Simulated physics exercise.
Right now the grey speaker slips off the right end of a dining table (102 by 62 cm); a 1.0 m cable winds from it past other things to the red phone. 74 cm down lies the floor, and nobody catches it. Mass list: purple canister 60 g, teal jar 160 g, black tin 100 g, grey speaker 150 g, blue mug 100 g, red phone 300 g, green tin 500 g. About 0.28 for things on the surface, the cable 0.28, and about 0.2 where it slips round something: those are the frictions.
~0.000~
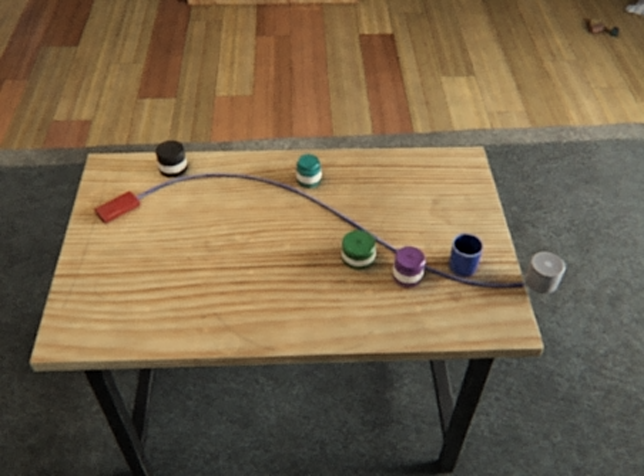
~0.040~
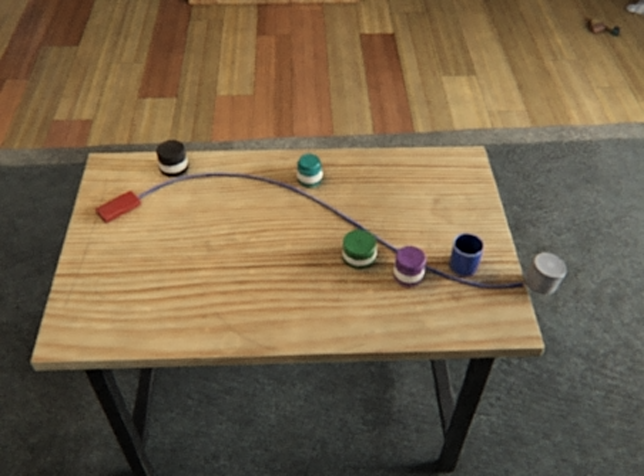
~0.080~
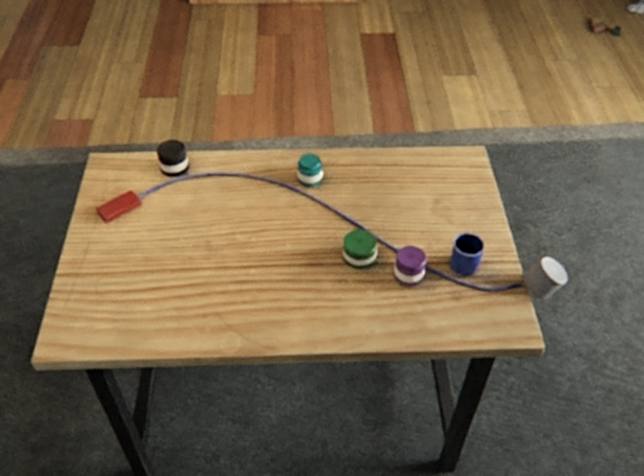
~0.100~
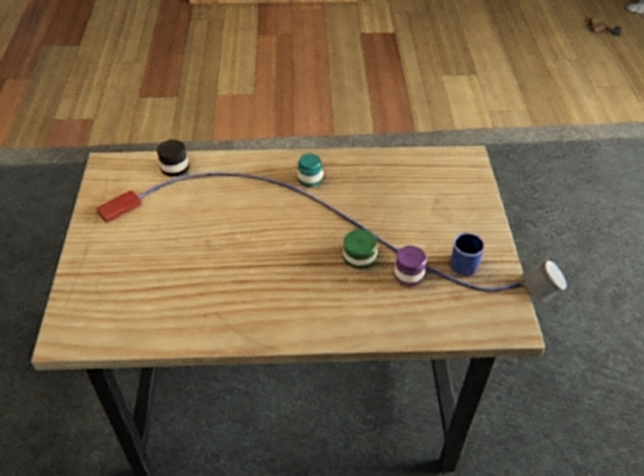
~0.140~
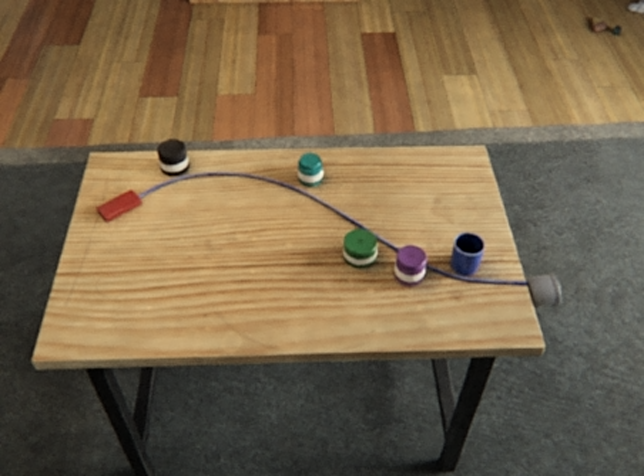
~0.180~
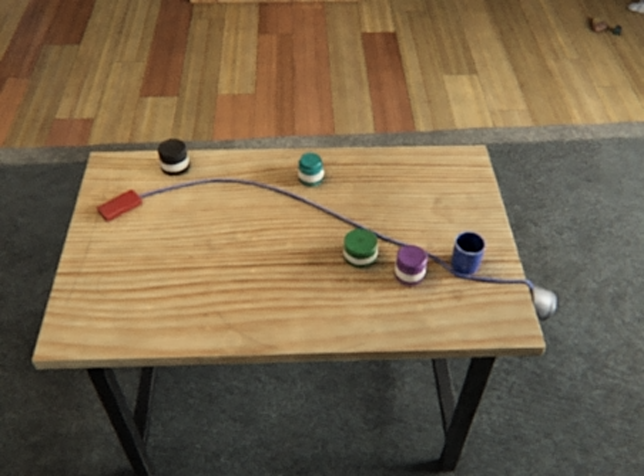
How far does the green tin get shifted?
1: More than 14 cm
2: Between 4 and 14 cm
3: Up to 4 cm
Up to 4 cm (3).
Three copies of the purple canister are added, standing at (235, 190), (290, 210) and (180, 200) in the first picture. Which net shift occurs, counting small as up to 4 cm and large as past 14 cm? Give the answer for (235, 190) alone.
There it moves a long way.
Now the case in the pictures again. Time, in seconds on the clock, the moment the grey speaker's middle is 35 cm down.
At about 1.75 s.
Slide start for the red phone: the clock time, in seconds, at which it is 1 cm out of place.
For the red phone, 0.28 seconds.
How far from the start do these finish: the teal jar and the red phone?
For the teal jar it's 0 cm, while the red phone comes to 15 cm.
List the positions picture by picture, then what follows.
The first frame shows shows, green tin (359, 242); cable runs through (479, 284) (329, 208) (255, 178).
The second frame shows shows, grey speaker (549, 265); cable runs through (479, 285) (329, 207).
The third frame shows shows, grey speaker (545, 278); cable runs through (478, 288) (330, 207).
The fourth frame shows shows, grey speaker (545, 282); cable runs through (478, 288) (330, 207).
The fifth frame shows shows, grey speaker (542, 291); cable runs through (330, 207).
The sixth frame shows shows, green tin (361, 241); cable runs through (497, 281) (337, 215) (262, 185) (185, 185).
By 0.4 s, the cable's tail end at (159, 222); grey speaker over the edge, red phone 6 cm off its start, blue mug 6 cm off its start.
By 0.7 s, the cable's tail end at (178, 221); red phone 10 cm off its start, grey speaker over the edge, blue mug 6 cm off its start.
By 0.9 s, the cable's tail end at (183, 221); red phone 11 cm off its start at (162, 214), grey speaker over the edge, blue mug 6 cm off its start at (478, 224).
By 1.2 s, the cable's tail end at (198, 222); red phone 15 cm off its start, blue mug 6 cm off its start, grey speaker over the edge.
By 2.4 s, the cable's tail end at (210, 223); green tin 0 cm off its start at (361, 241), red phone 17 cm off its start at (188, 217), grey speaker over the edge, blue mug 6 cm off its start at (478, 223).
